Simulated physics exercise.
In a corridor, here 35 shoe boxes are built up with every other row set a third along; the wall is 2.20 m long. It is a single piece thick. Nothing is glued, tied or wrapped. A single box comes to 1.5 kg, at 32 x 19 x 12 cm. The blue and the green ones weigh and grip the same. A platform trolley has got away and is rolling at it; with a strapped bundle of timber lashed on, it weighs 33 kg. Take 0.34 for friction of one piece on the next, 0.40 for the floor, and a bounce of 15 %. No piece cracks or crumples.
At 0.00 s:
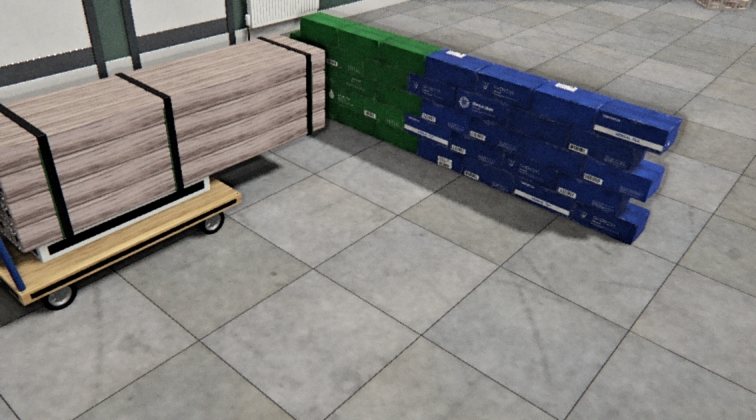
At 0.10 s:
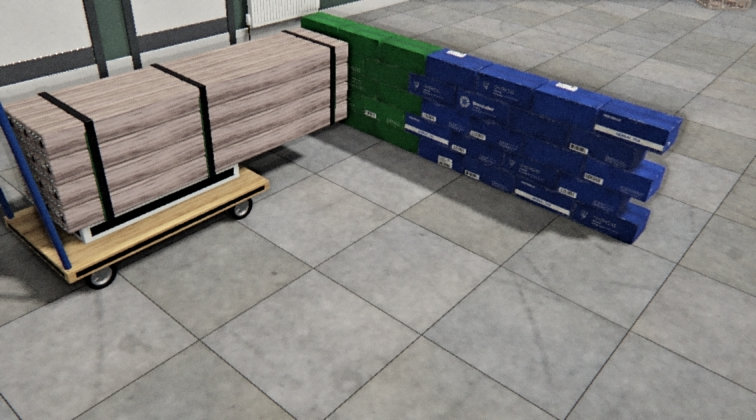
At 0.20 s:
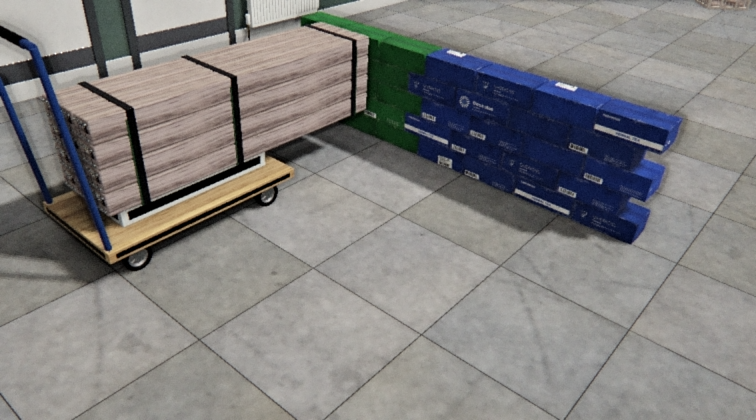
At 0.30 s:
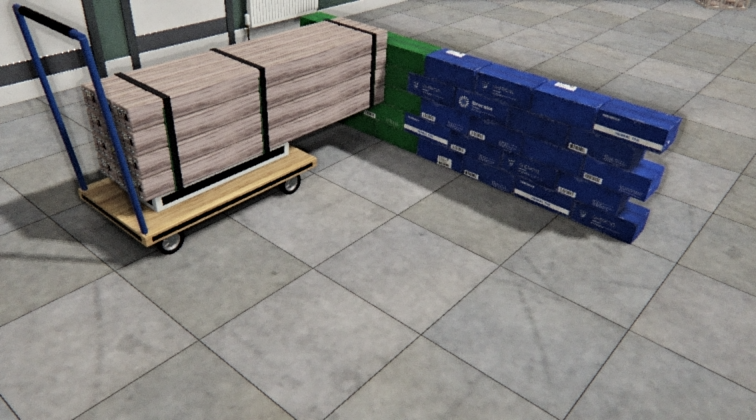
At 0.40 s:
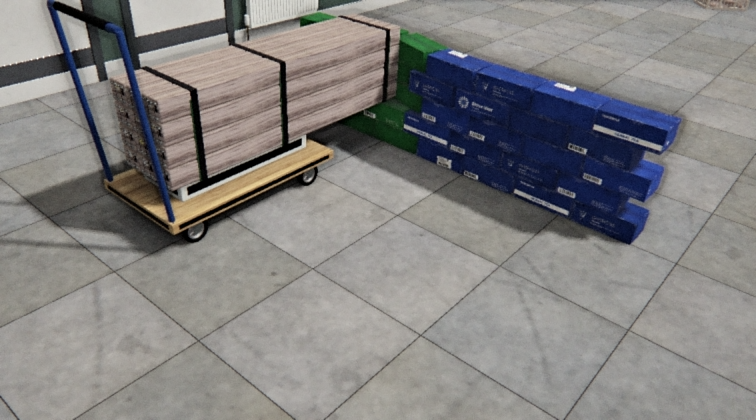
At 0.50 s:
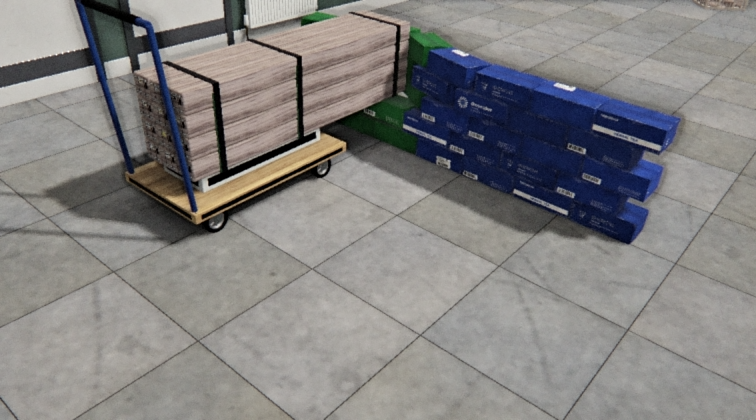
On a grey tiled floor, a platform trolley carrying strapped, wood-coloured lengths rolls rightward toward a low wall of green and blue boxes, then its load pushes into the green end, shifting several boxes out of line.
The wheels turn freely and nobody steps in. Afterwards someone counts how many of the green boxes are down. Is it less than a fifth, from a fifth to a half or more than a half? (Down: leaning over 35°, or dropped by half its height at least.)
It comes to between a fifth and a half.
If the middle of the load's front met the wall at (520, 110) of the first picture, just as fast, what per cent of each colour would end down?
Then blue 40, green 0 per cent.
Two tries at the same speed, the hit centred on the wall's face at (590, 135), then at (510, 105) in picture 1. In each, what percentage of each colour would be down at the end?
Blue 30 then 40, green 0 then 0 per cent.
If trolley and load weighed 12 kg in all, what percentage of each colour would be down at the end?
Then blue 10, green 50 per cent.
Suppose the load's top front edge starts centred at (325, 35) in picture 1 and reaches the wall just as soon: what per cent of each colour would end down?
Then blue 10, green 50 per cent.
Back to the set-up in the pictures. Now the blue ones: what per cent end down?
By colour: Blue 10 per cent.
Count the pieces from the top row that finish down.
The count is 3.
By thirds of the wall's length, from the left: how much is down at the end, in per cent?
Left 30, middle 40, right 0 per cent.
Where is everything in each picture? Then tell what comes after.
In the first picture (places mark the middle of the side facing us), load (317, 77) 52 cm short of the wall; top green box (357, 45); top blue box (629, 132); nothing disturbed.
Load (341, 69) 35 cm short of the wall; top green box (358, 44), in the second picture.
Load (361, 62) 19 cm short of the wall, in the third picture.
Load (380, 55) 23 mm short of the wall, in the fourth picture.
Load (394, 50) 11 cm into the wall's line; 7 disturbed, none down, in the fifth picture.
Load (404, 46) 22 cm into the wall's line; top blue box (628, 132); 10 disturbed, none down, in the sixth picture.
After 0.64 s, load 37 cm past the wall's line, still rolling; 4 of the 15 green boxes down (4 of 35 in all colours); top green box leaning 22°, 14 cm lower.
After 0.90 s, load 64 cm past the wall's line, still rolling; 6 of the 15 green boxes down (8 of 35 in all colours); top green box leaning 25°, 41 cm lower.
After 1.26 s, load 87 cm past the wall's line, still rolling; 6 of the 15 green boxes down (8 of 35 in all colours); top green box 49 cm lower.
At rest (2.1 s), load 91 cm past the wall's line, stopped; 6 of the 15 green boxes down (8 of 35 in all colours); top green box 49 cm lower; top blue box unmoved. That is 40 per cent. As the last picture would show them, middles, top green box near (448, 78), top blue box near (635, 126).
